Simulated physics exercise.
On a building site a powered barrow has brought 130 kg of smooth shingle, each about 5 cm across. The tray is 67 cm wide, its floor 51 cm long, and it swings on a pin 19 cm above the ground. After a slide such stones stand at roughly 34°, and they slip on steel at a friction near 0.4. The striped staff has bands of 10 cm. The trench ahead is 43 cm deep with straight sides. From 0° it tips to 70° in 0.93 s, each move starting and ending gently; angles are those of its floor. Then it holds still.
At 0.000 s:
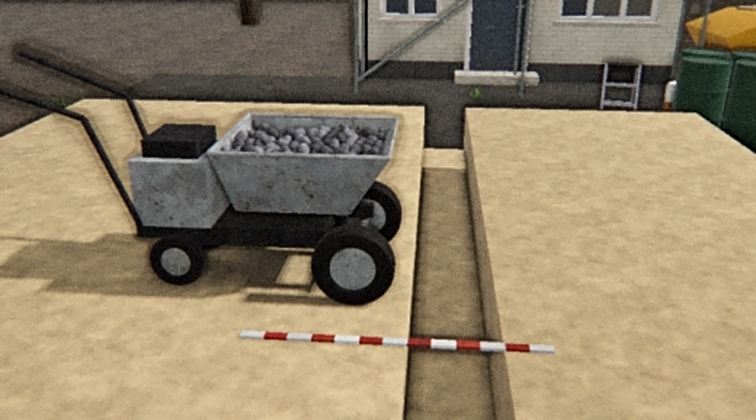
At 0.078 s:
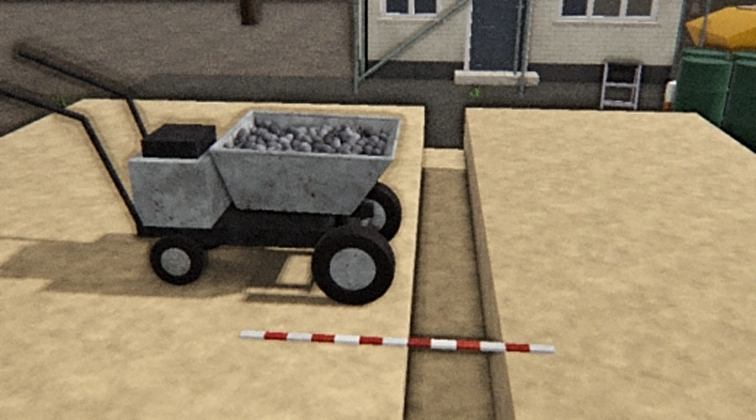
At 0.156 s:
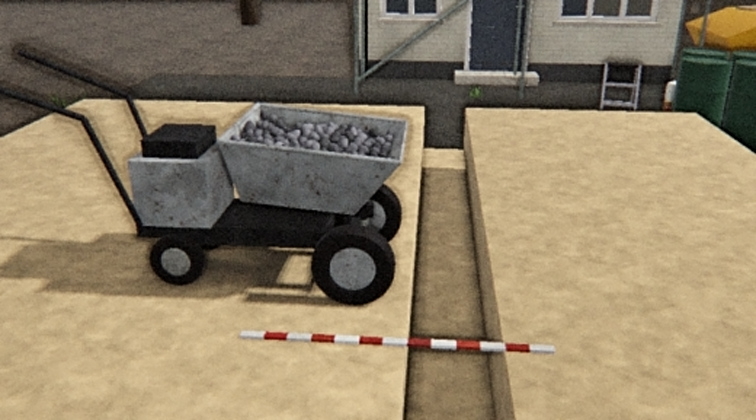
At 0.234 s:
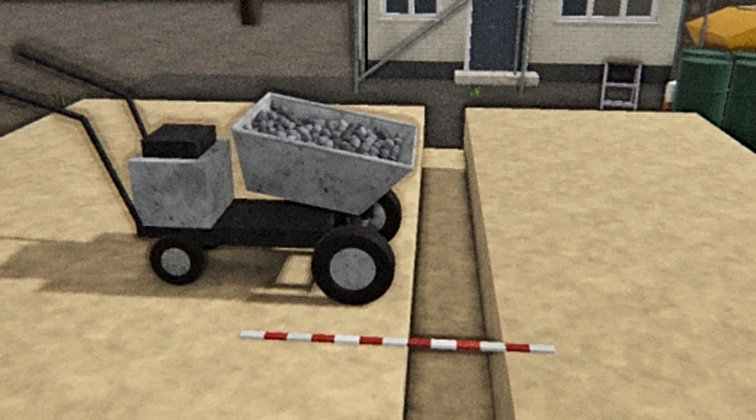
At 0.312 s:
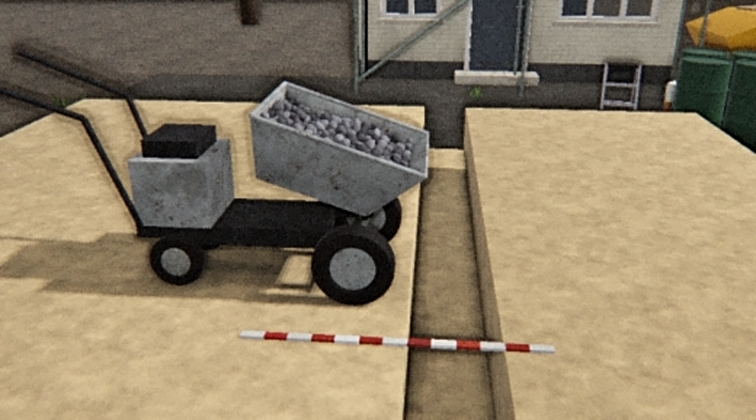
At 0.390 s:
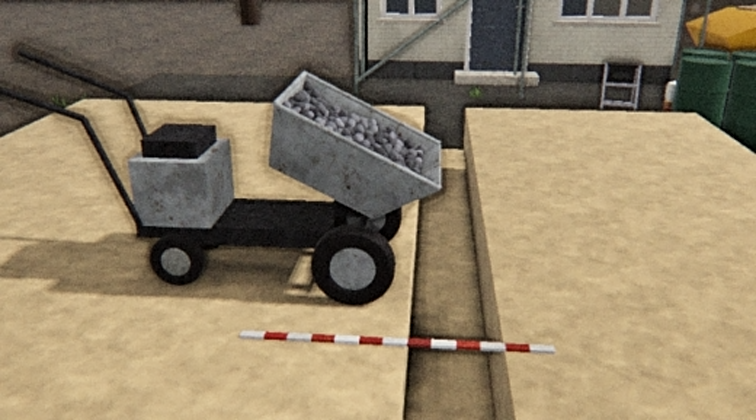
The grey tray of a small barrow, loaded with rounded stones, sat level at first, then swung upward at its left end, slanting down to the right beside a trench while the wheels stayed still.
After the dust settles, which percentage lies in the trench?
Close to 35 in a hundred.
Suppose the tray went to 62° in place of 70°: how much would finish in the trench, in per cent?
In that case some 30 per cent.
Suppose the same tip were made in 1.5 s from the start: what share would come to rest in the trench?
In that case some 45 per cent.
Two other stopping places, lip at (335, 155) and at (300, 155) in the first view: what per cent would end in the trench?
First some 85, then 100 per cent.
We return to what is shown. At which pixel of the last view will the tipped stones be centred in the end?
Their middle is at about (525, 275).
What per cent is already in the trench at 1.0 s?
Some 5 per cent.
After 0.7 s the floor is at 59°; 100 % in the tray; the foremost stones are at (473, 225).
After 1.0 s the floor is at 70°; 61 % in the tray, 4 % in the trench, 36 % past the trench; the foremost stones are at (572, 282).
After 1.4 s the floor is at 70°; 26 % in the tray, 10 % in the trench, 64 % past the trench; the foremost stones are at (716, 290).
After 3.3 s the floor is at 70°; 0 % in the tray, 35 % in the trench, 65 % past the trench; the foremost stones are past the picture's edge.
